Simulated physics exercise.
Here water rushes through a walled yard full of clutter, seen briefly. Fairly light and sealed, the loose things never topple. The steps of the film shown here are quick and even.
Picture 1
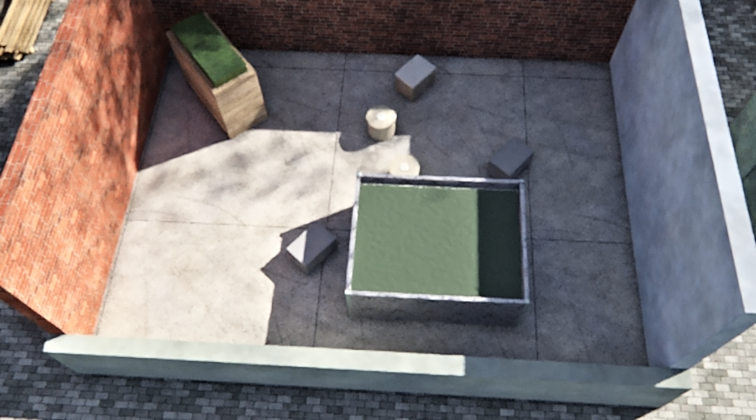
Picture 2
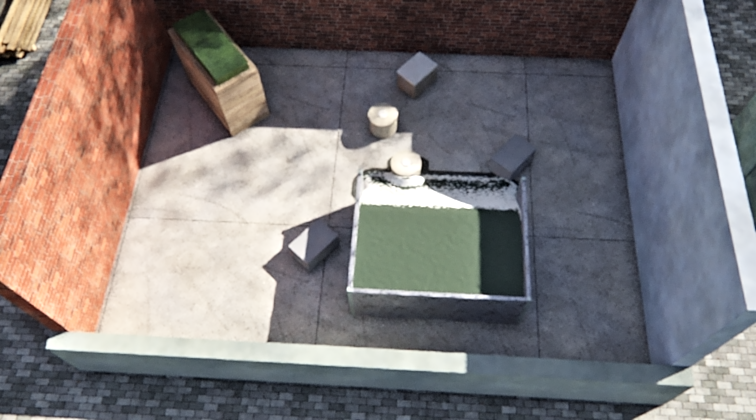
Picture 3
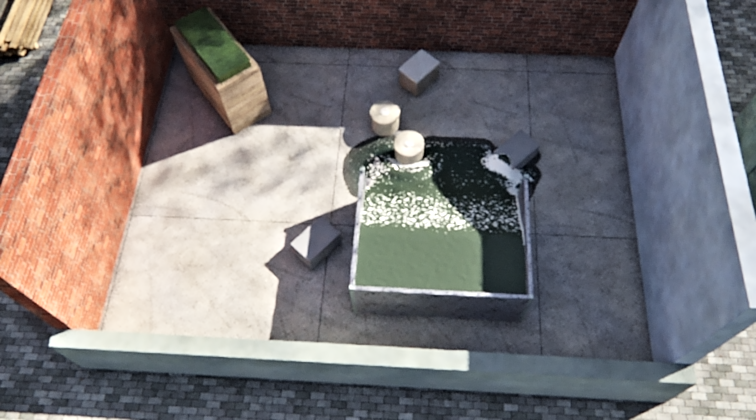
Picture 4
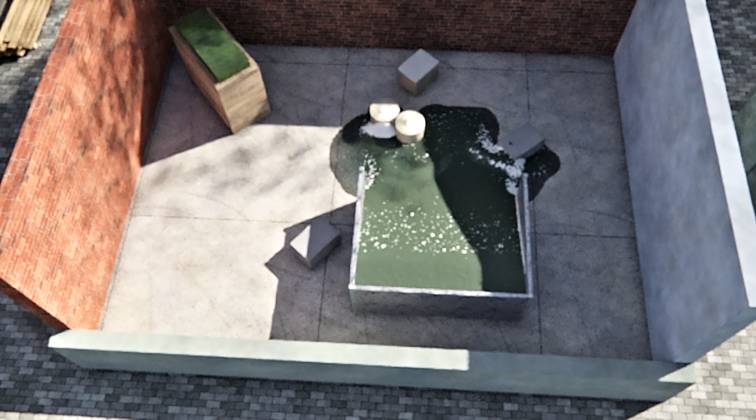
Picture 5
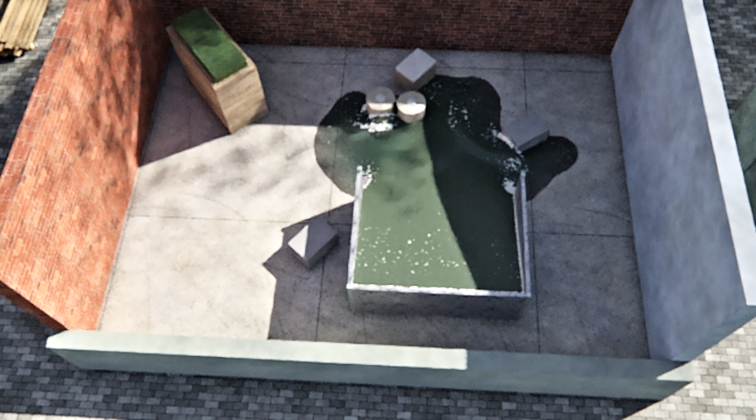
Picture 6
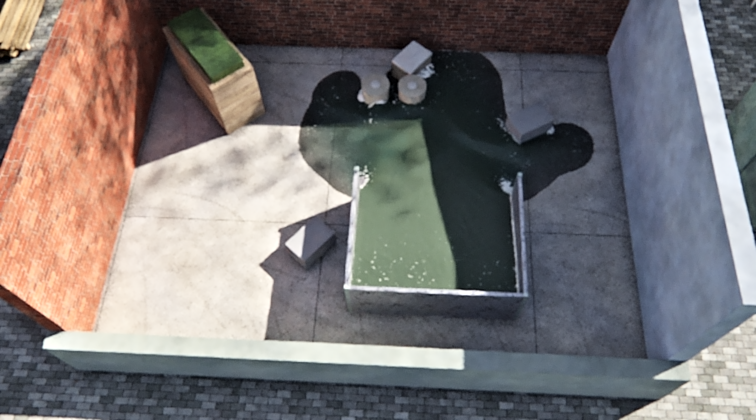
At first, green water sits level inside a rectangular basin in a walled yard scattered with blocks and round tubs. Then it surges out over the far side in white froth, pushing the nearer tub back beside another and nudging a grey crate rightward, as a dark pool spreads around the rear block.
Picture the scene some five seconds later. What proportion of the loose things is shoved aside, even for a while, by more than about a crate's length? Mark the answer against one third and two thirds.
Two thirds or more of them.
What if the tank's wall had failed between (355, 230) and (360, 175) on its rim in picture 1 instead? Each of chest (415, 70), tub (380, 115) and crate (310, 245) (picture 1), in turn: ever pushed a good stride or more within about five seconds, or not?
In that order: Never so far, less than that, pushed that far.
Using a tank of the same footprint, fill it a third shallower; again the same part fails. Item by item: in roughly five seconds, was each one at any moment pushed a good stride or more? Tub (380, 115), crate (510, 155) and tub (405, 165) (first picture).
Result by item: Covered it; covered it; covered it.
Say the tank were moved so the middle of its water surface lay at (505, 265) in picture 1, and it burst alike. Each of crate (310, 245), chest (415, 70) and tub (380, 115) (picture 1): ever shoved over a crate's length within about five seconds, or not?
Results in order: Never that far / made it that far / made it that far.
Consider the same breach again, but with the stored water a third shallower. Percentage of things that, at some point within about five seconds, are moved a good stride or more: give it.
80 per cent or so.
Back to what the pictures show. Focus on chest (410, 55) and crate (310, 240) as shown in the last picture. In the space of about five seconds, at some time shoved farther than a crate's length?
Order as asked - displaced that much, stays inside that.
A moment on, 4 of 5 are well off their spots; 1 afloat.
Next, 4 of 5 are well off their spots; 4 afloat.
Later, 4 of 5 are well off their spots; 3 afloat.
In the end, 4 of 5 are well off their spots, and 4 have been at some point; 4 afloat.
